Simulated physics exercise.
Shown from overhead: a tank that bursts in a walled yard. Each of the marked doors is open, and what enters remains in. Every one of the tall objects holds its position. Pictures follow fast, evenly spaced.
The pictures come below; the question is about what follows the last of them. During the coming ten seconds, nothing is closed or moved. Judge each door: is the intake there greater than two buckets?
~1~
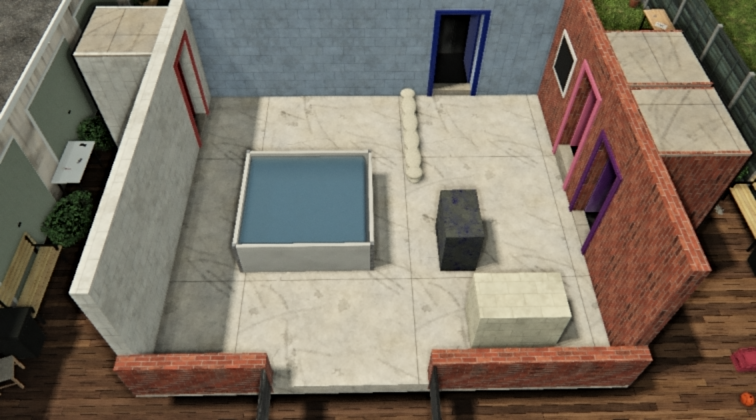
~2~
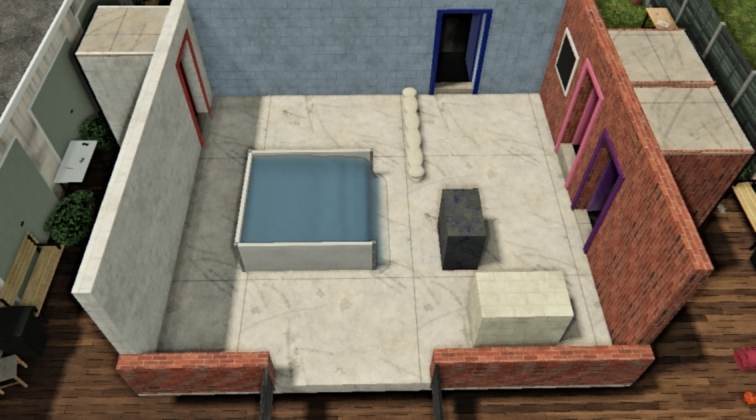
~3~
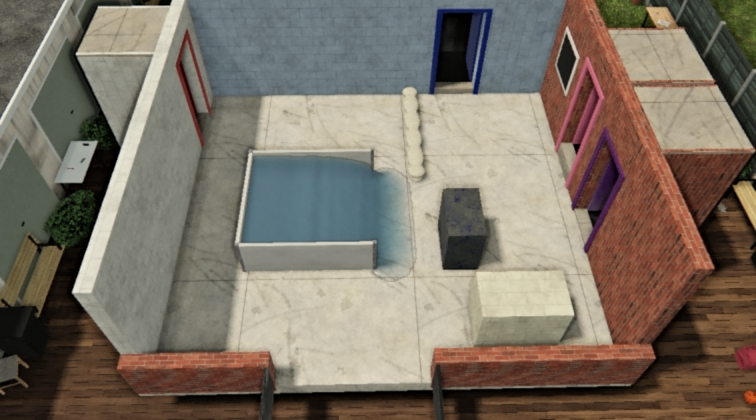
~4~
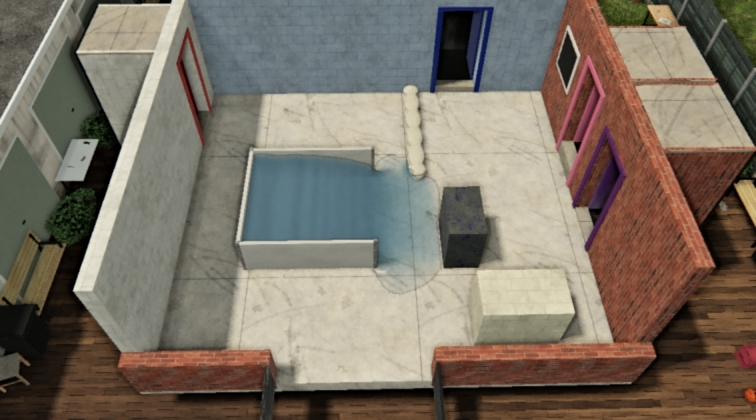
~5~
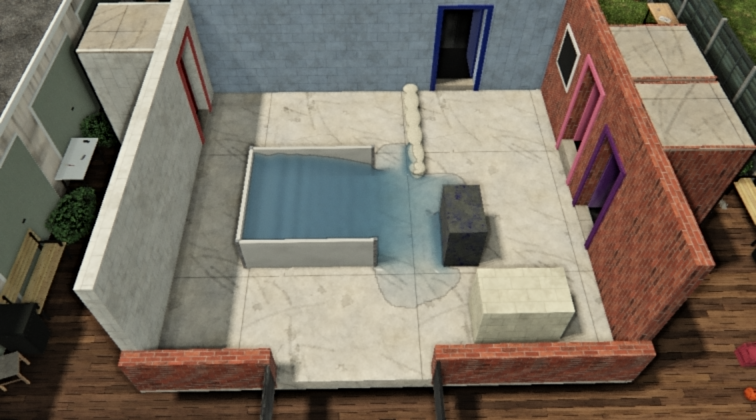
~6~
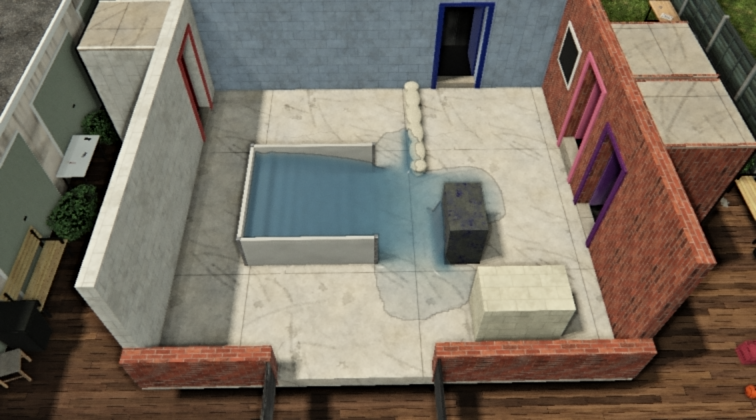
Red door, not greater; purple door, greater; blue door, not greater; pink door, not greater.
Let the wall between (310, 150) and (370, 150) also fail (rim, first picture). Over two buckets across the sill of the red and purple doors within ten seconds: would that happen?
In brief, the red door goes past the mark; the purple door stops short.
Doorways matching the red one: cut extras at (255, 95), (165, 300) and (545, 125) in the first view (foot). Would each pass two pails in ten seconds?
Taking the new doors in the order given: The first comes up short, the second comes up short, the third tops it.
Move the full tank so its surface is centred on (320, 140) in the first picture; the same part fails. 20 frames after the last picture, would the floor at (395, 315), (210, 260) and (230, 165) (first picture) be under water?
Readings in order: Flood; no flood; no flood.
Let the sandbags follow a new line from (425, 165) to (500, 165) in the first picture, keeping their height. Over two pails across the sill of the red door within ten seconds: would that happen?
Check - red door: Within limit.
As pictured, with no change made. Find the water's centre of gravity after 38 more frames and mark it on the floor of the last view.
It is near (435, 191).
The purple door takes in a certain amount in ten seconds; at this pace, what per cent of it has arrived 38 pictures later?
Near 80 in a hundred.
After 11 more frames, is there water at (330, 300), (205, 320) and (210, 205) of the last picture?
In that order the points end up high and dry, high and dry and high and dry.
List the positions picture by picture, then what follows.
In the first picture, still water in the water tank at (307, 198).
In the second picture, the front is at (374, 175), out from the gap at (371, 213).
In the third picture, the front is at (390, 277), out from the gap at (372, 213).
In the fourth picture, the front is at (406, 160), out from the gap at (372, 212).
In the fifth picture, water pours out at (372, 211) and has run to (439, 293).
In the sixth picture, water pours out at (373, 209) and has run to (496, 190).
A moment on, water covers 30 % of the floor; the red door not reached, the purple door under two buckets in, the blue door not reached, the pink door wet at the sill, nothing in.
Next, water covers 45 % of the floor; the red door not reached, the purple door over two buckets in, the blue door not reached, the pink door wet at the sill, nothing in.
Then, water covers 60 % of the floor; the red door not reached, the purple door far over two buckets in, the blue door wet at the sill, nothing in, the pink door wet at the sill, nothing in.
Later, water covers 75 % of the floor; the red door wet at the sill, nothing in, the purple door far over two buckets in, the blue door wet at the sill, nothing in, the pink door wet at the sill, nothing in.
In the end, water covers 95 % of the floor; the red door wet at the sill, nothing in, the purple door far over two buckets in, the blue door wet at the sill, nothing in, the pink door wet at the sill, nothing in.
